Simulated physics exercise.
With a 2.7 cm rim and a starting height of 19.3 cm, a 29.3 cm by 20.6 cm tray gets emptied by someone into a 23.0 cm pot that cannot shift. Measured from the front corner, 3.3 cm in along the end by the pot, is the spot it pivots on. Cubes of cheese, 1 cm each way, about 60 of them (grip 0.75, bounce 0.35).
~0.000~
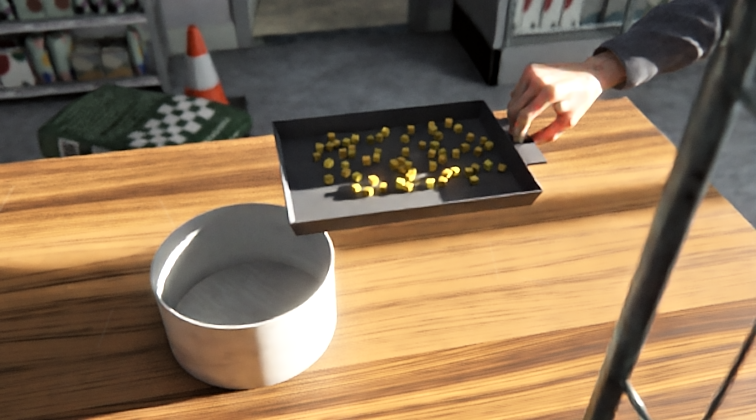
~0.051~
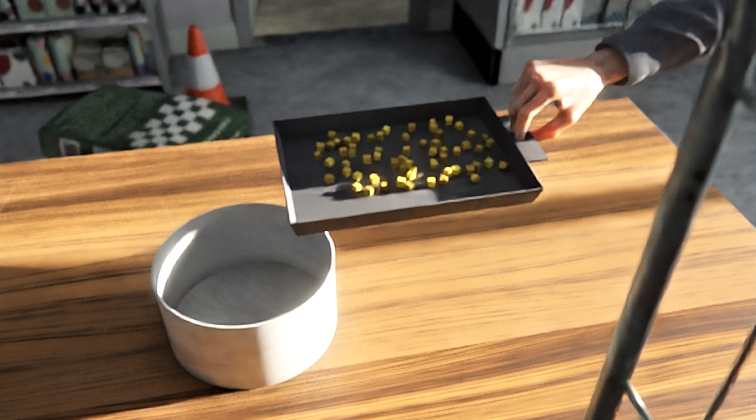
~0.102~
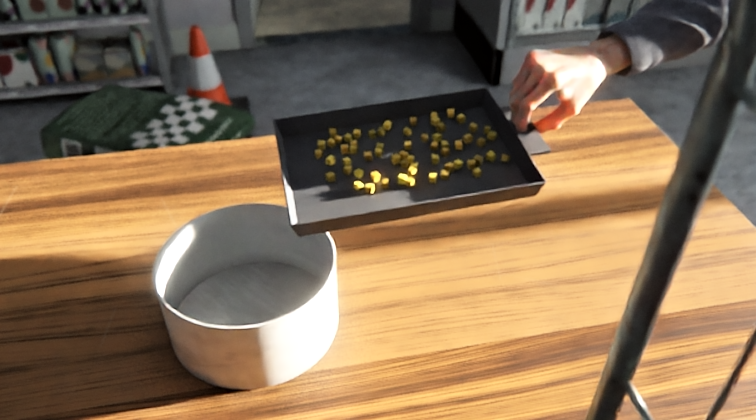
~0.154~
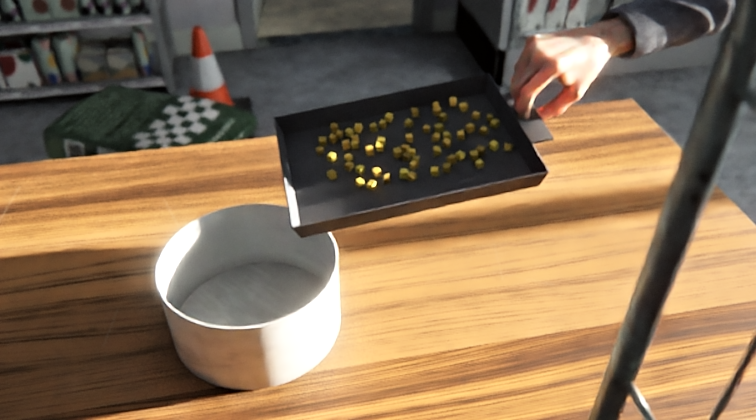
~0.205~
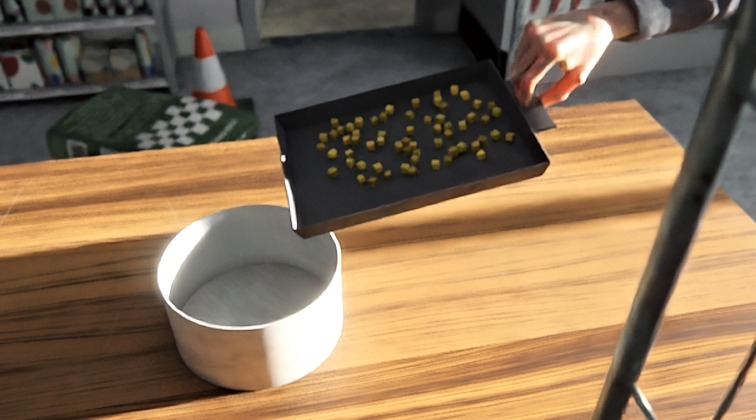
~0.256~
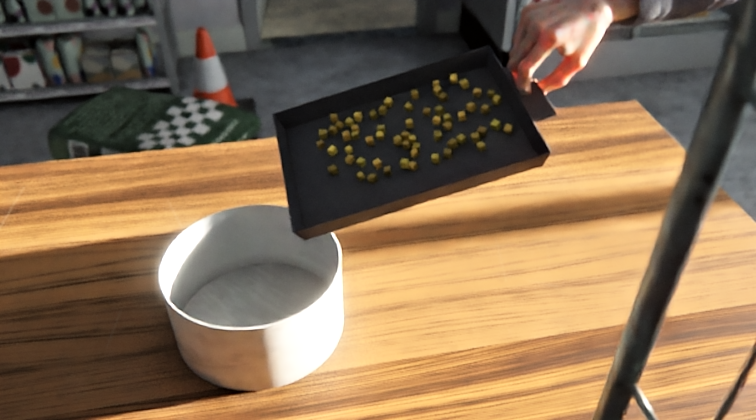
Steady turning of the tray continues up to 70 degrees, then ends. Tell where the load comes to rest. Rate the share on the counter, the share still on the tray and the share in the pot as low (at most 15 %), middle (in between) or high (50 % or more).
Counter - low; tray - middle; pot - high.
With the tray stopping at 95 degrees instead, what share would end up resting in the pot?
Then about 95 per cent.
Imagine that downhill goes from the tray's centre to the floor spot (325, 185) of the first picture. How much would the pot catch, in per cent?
Something like 45 per cent of the pieces.
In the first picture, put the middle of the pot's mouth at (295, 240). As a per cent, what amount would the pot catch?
I'd expect near 30 per cent.
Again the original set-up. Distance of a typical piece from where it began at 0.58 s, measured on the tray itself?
About 2 cm.
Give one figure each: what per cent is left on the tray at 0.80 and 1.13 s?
Close to 100 at the first time and 40 at the second.
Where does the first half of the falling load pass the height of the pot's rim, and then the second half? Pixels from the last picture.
(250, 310) first, (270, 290) later, roughly.
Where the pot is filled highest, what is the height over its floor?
Close to 1.0 cm up.
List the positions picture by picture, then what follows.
In the first frame, tray tilt 0 degrees, front corners at (295, 218) and (535, 187); middle of the pieces at (405, 152); pot at (243, 259).
In the second frame, tray tilt 1 degrees, front corners at (296, 218) and (536, 185); middle of the pieces at (406, 150).
In the third frame, tray tilt 4 degrees, front corners at (296, 220) and (538, 179), lowest corner left front; middle of the pieces at (408, 146).
In the fourth frame, tray tilt 8 degrees, front corners at (298, 221) and (541, 168), lowest corner left front; middle of the pieces at (409, 138).
In the fifth frame, tray tilt 12 degrees, front corners at (299, 224) and (542, 159), lowest corner left front; middle of the pieces at (410, 131).
In the sixth frame, tray tilt 16 degrees, front corners at (299, 226) and (542, 149), lowest corner left front; middle of the pieces at (409, 124); pot at (251, 260). The tray's pace is about 80 degrees a second.
After 0.58 s, tilt 42 degrees; the tray holds 100 %, the pot 0 %.
After 0.80 s, tilt 60 degrees; the tray holds 100 %, the pot 0 %.
After 1.13 s, tilt 70 degrees; the tray holds 40 %, the pot 60 %.
By 2.8 s all is still; counter 0 %, tray 30 %, pot 70 %.
